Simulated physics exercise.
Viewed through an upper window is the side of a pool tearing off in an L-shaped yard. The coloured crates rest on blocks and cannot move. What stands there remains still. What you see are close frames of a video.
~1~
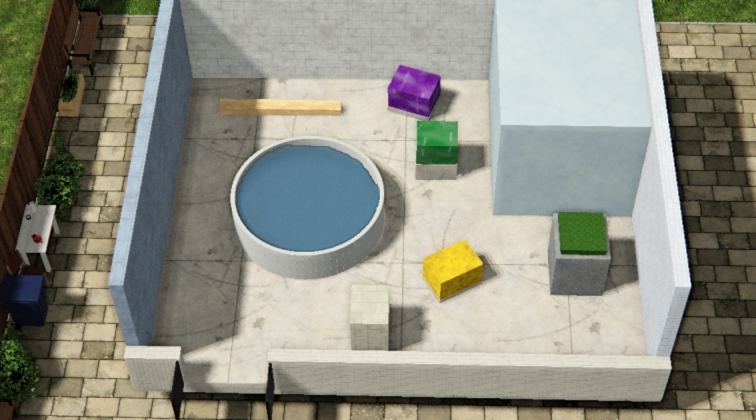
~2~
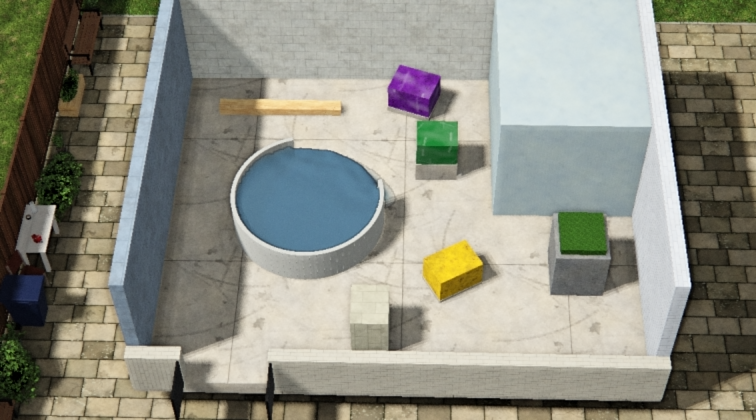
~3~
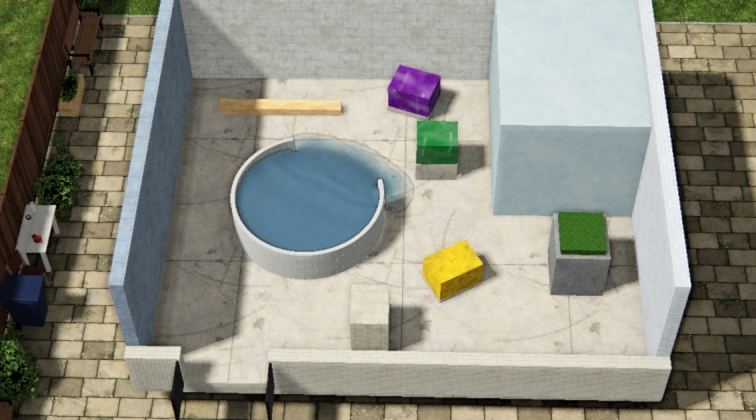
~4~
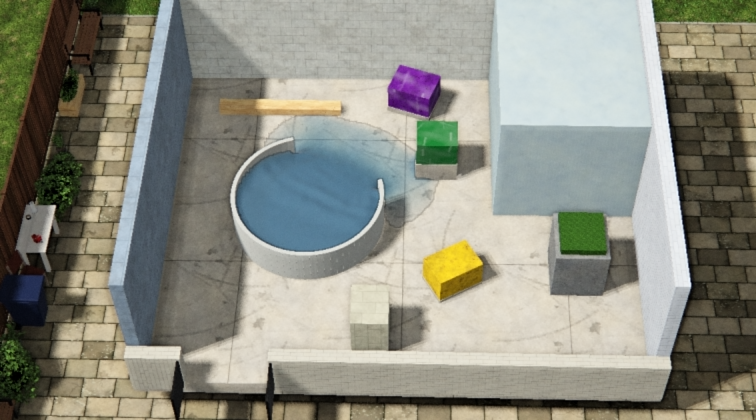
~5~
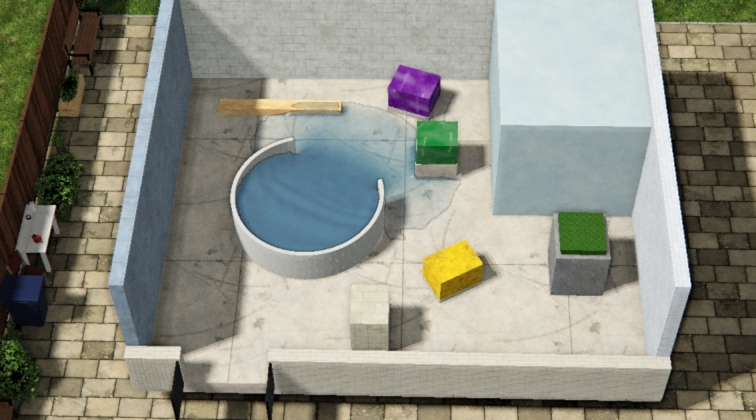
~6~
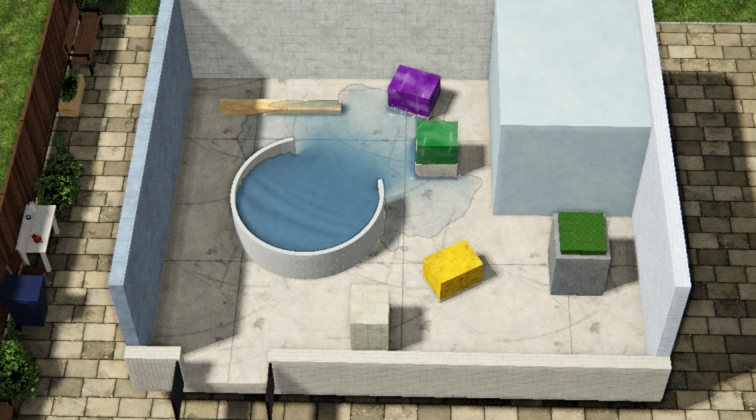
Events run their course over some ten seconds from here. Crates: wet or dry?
Yellow crate, wet; green crate, dry; purple crate, wet.
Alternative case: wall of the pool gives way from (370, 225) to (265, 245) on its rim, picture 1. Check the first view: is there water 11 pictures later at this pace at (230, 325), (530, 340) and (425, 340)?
One by one, they turn out drenched, drenched and drenched.
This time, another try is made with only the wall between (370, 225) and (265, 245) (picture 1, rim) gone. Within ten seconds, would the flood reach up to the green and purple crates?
Result - green crate stays clear, purple crate stays clear.
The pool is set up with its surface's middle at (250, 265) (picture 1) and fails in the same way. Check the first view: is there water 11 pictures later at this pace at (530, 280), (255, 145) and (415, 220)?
One after the other: Dry, flooded, flooded.
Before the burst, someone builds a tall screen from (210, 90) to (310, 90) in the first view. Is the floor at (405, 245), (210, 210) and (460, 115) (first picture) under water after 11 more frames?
One by one: Spared, spared, soaked.
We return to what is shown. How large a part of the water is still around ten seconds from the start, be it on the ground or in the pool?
90 percent or thereabouts.
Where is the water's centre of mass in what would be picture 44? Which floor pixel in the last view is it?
It's close to (328, 181).
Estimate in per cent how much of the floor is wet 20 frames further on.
That should be about 50 %.
A moment on, water covers 25 % of the floor; the yellow crate not reached, the green crate water round its plinth, the purple crate water round its plinth.
Next, water covers 35 % of the floor; the yellow crate water round its plinth, the green crate water round its plinth, the purple crate water round its plinth.
Then, water covers 50 % of the floor; the yellow crate water round its plinth, the green crate water round its plinth, the purple crate water round its plinth.
Later, water covers 80 % of the floor; the yellow crate water round its plinth, the green crate water round its plinth, the purple crate water round its plinth.
In the end, water covers 95 % of the floor; the yellow crate was topped, the green crate stayed above the water, the purple crate was topped.
